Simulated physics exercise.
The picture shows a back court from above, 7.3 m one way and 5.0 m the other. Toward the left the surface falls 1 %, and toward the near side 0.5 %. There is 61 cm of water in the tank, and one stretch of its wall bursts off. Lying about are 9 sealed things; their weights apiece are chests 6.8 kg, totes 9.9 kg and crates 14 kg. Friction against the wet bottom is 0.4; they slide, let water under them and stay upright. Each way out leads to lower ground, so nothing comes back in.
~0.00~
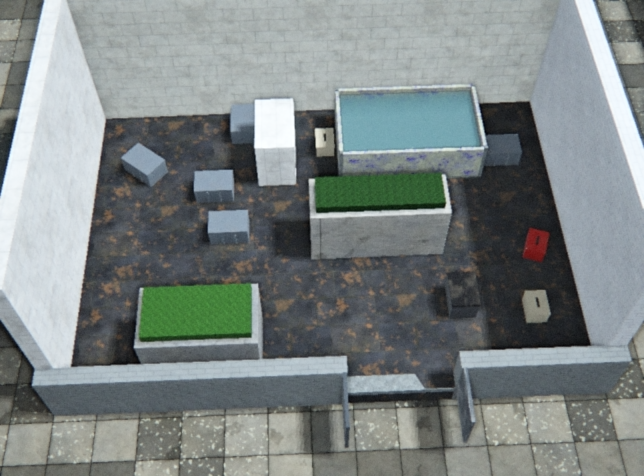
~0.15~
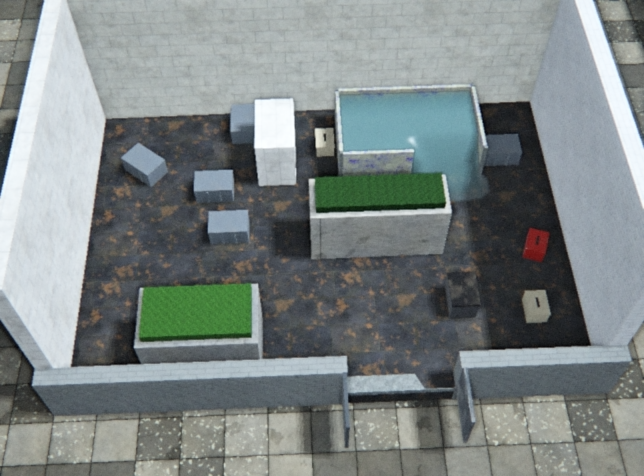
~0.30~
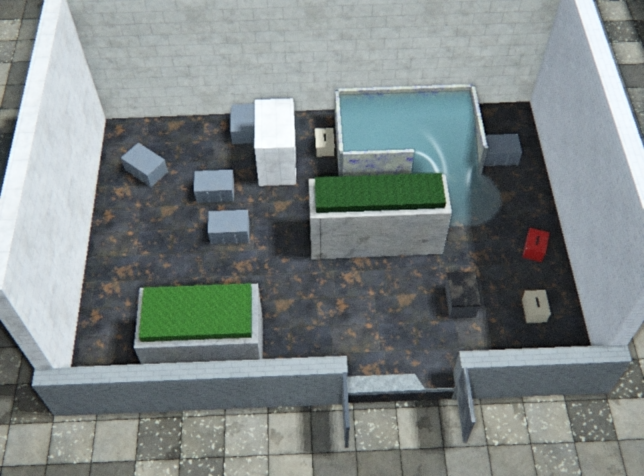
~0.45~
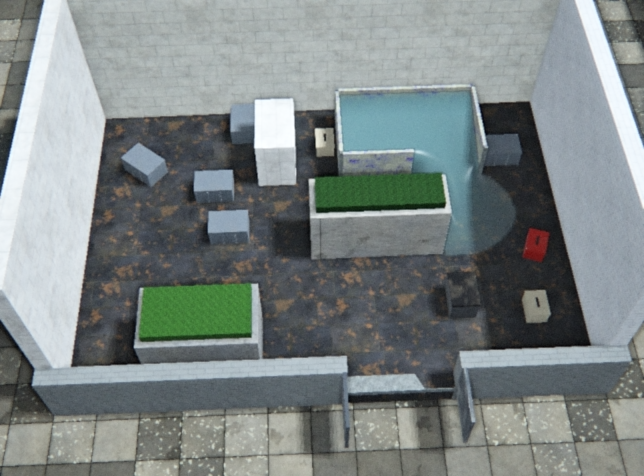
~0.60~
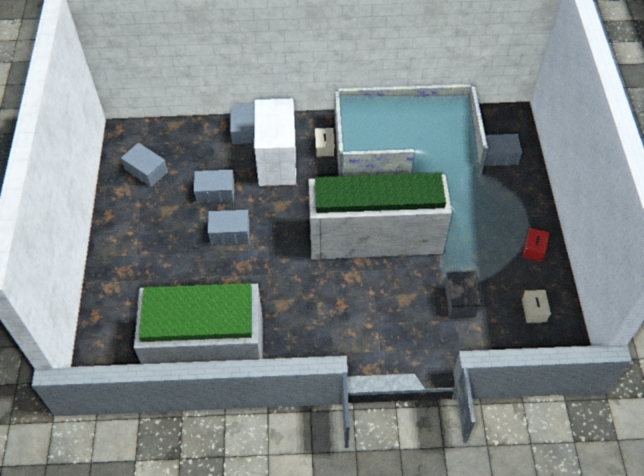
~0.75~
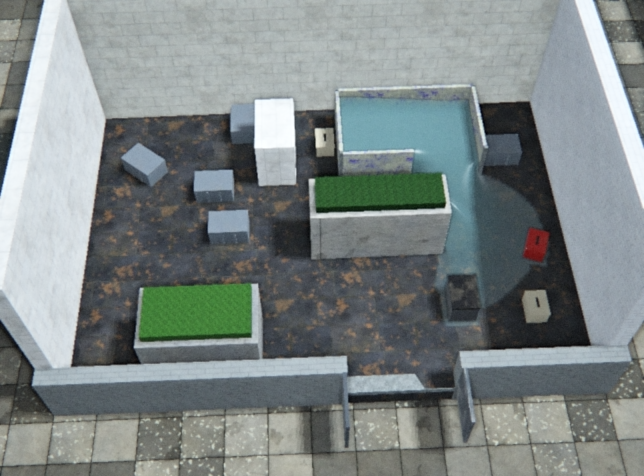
Water pours through a gap that opens in the front wall of a raised tank at the back of a walled court, seen from high above by a still camera. Grey boxes stand at left and beside the tank, with a white block, two green-topped planters, and red, cream and dark boxes at right. The sheet spreads toward the near side, reaching around the dark and red boxes, which stay put.
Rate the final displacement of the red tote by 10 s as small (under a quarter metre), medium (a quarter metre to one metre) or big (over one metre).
Big.
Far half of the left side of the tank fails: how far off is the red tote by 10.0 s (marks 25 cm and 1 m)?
My answer is that the red tote remains put.
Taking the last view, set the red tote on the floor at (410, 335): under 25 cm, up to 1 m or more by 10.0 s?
Short answer: It drifts a great distance.
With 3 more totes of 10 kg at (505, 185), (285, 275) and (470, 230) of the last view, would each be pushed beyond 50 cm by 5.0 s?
First inside the limit, then inside the limit, then outside the limit.
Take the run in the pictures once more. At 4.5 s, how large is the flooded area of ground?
Roughly 27 m2.
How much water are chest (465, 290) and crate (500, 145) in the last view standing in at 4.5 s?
Some 5 cm at the first, some 2 cm at the second.
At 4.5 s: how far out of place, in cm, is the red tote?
About 100 cm out of place.
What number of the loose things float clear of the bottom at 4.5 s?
At that moment it comes to 3.
After 2.0 s the red tote is near (573, 305), 1.2 m from its start, afloat; 0 of 9 are out; 2 afloat.
After 4.5 s the red tote is near (523, 291), 1.0 m from its start, afloat; 0 of 9 are out; 3 afloat.
After 7.0 s the red tote is near (472, 336), 2.0 m from its start, afloat; 0 of 9 are out; 2 afloat.
After 10.0 s the red tote is near (396, 382), 3.2 m from its start, aground; 0 of 9 are out; 2 afloat.
